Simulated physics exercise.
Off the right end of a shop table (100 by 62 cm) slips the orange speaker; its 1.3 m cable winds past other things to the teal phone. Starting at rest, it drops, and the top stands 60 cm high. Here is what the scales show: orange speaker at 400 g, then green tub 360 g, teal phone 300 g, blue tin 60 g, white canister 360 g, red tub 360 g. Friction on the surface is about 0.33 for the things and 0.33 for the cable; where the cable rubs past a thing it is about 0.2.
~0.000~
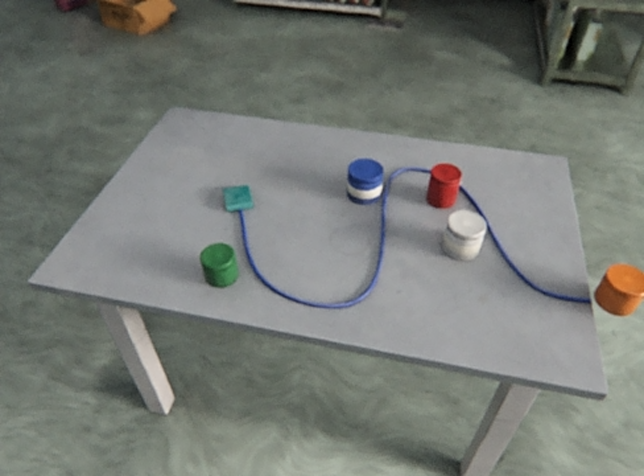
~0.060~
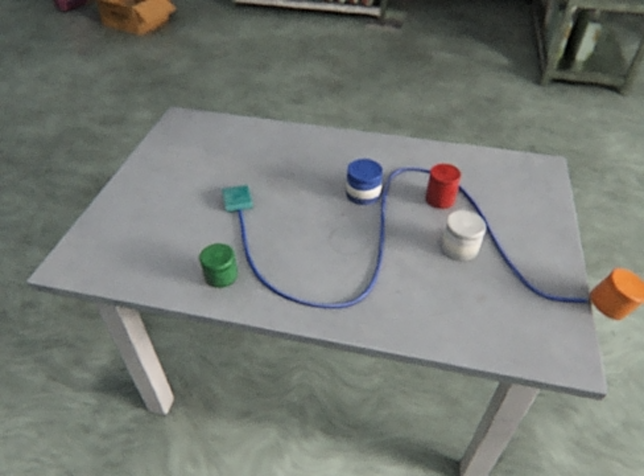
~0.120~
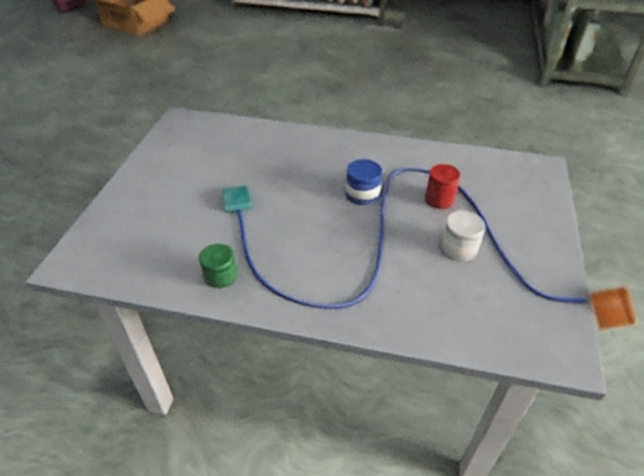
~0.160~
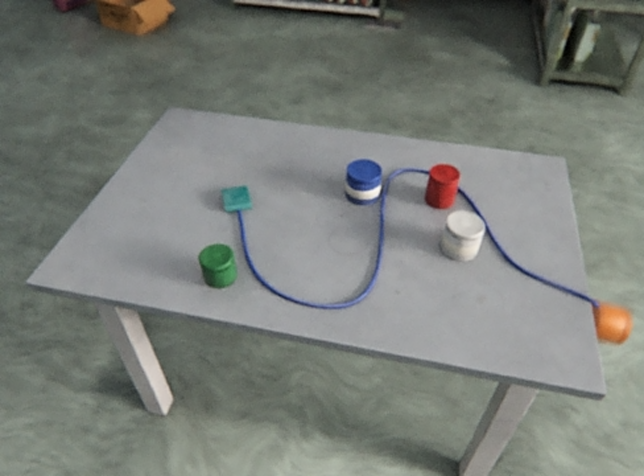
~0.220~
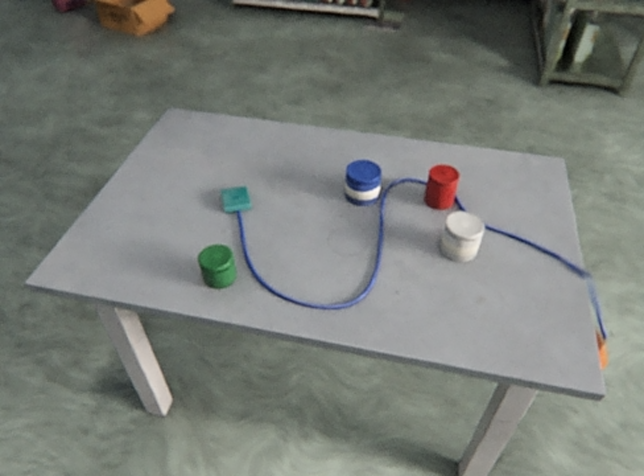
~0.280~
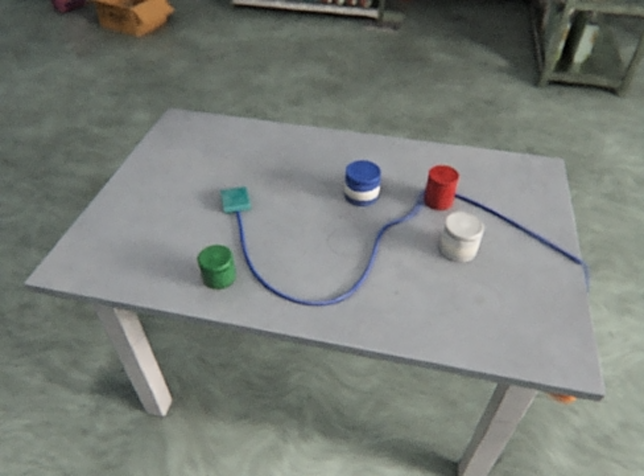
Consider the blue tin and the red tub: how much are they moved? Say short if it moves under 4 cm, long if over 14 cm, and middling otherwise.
Blue tin: Fair move; red tub: Small move.
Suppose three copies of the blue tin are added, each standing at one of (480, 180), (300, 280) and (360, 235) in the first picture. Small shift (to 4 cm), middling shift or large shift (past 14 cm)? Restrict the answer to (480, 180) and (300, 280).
Shift 1: Minor. Shift 2: Major.
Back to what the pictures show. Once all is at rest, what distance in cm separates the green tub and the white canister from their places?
About: Green tub 0 cm, white canister 0 cm.
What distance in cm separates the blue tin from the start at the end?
About: Blue tin 6 cm.
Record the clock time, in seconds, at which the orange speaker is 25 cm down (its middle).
Estimate: About 0.28 s.
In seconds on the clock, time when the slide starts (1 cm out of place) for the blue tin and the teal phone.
Approx. times - blue tin: 0.42 s, teal phone: 0.48 s.
After 0.5 s, the cable's tail end at (257, 206); blue tin 6 cm off its start, orange speaker over the edge, teal phone 2 cm off its start.
After 0.7 s, the cable's tail end at (258, 206); blue tin 7 cm off its start, orange speaker over the edge, teal phone 2 cm off its start.
After 1.0 s, the cable's tail end at (258, 206); blue tin 7 cm off its start at (358, 151), orange speaker over the edge, teal phone 2 cm off its start at (245, 195).
After 1.2 s, the cable's tail end at (258, 206); blue tin 7 cm off its start, orange speaker over the edge, teal phone 2 cm off its start.
After 2.4 s, the cable's tail end at (258, 206); blue tin 7 cm off its start at (358, 151), red tub 0 cm off its start at (445, 175), orange speaker over the edge, teal phone 2 cm off its start at (245, 195).
